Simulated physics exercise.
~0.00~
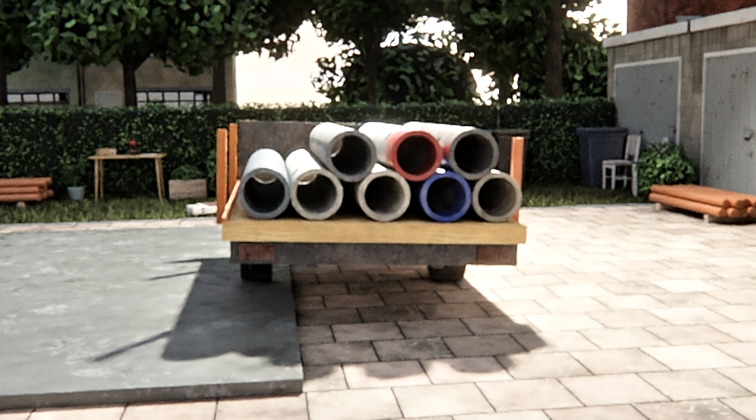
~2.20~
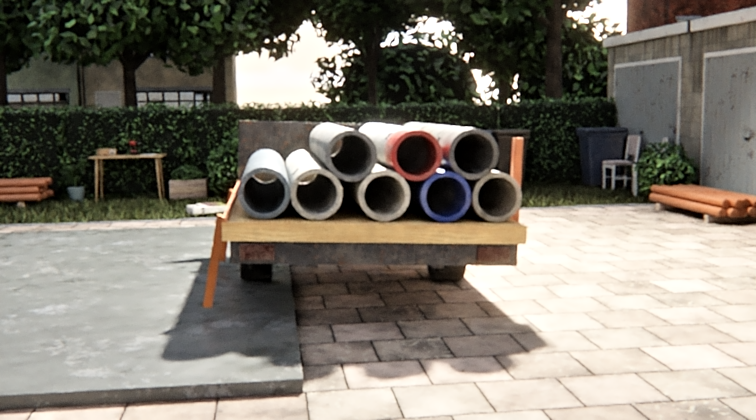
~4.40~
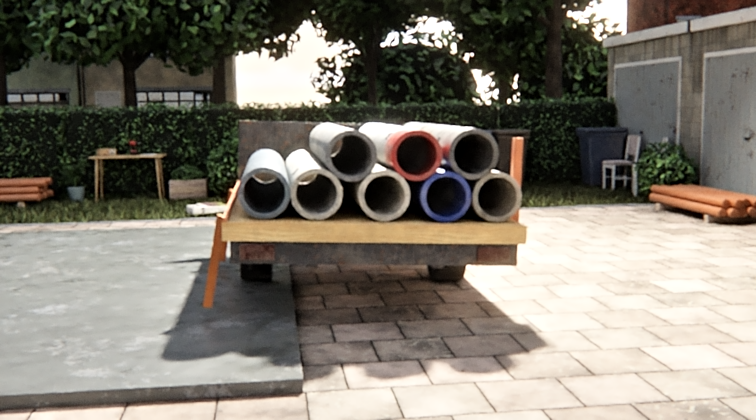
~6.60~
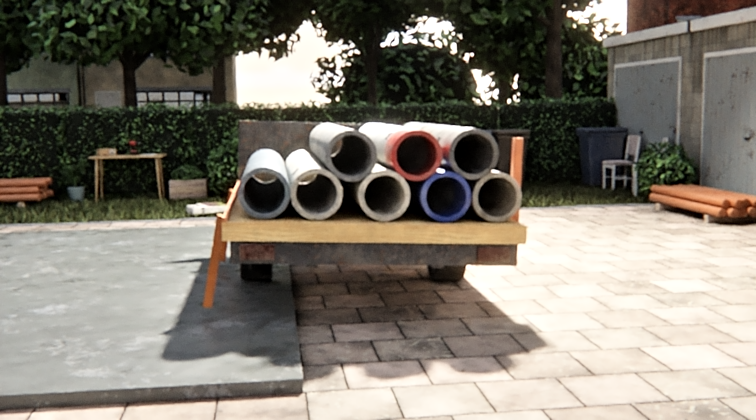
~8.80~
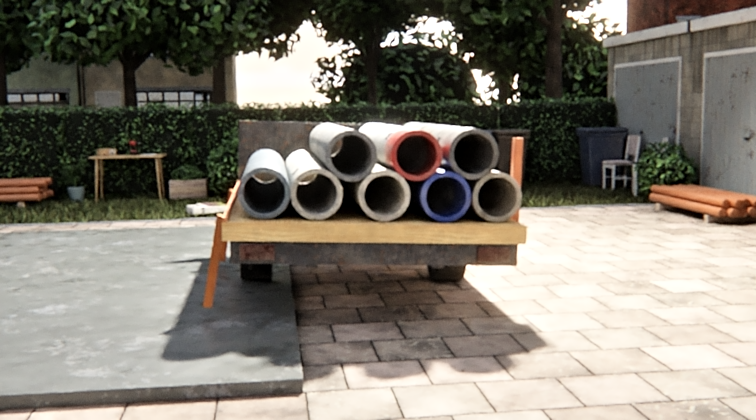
Concrete pipes stay stacked on a low trailer as its left orange posts swing down.
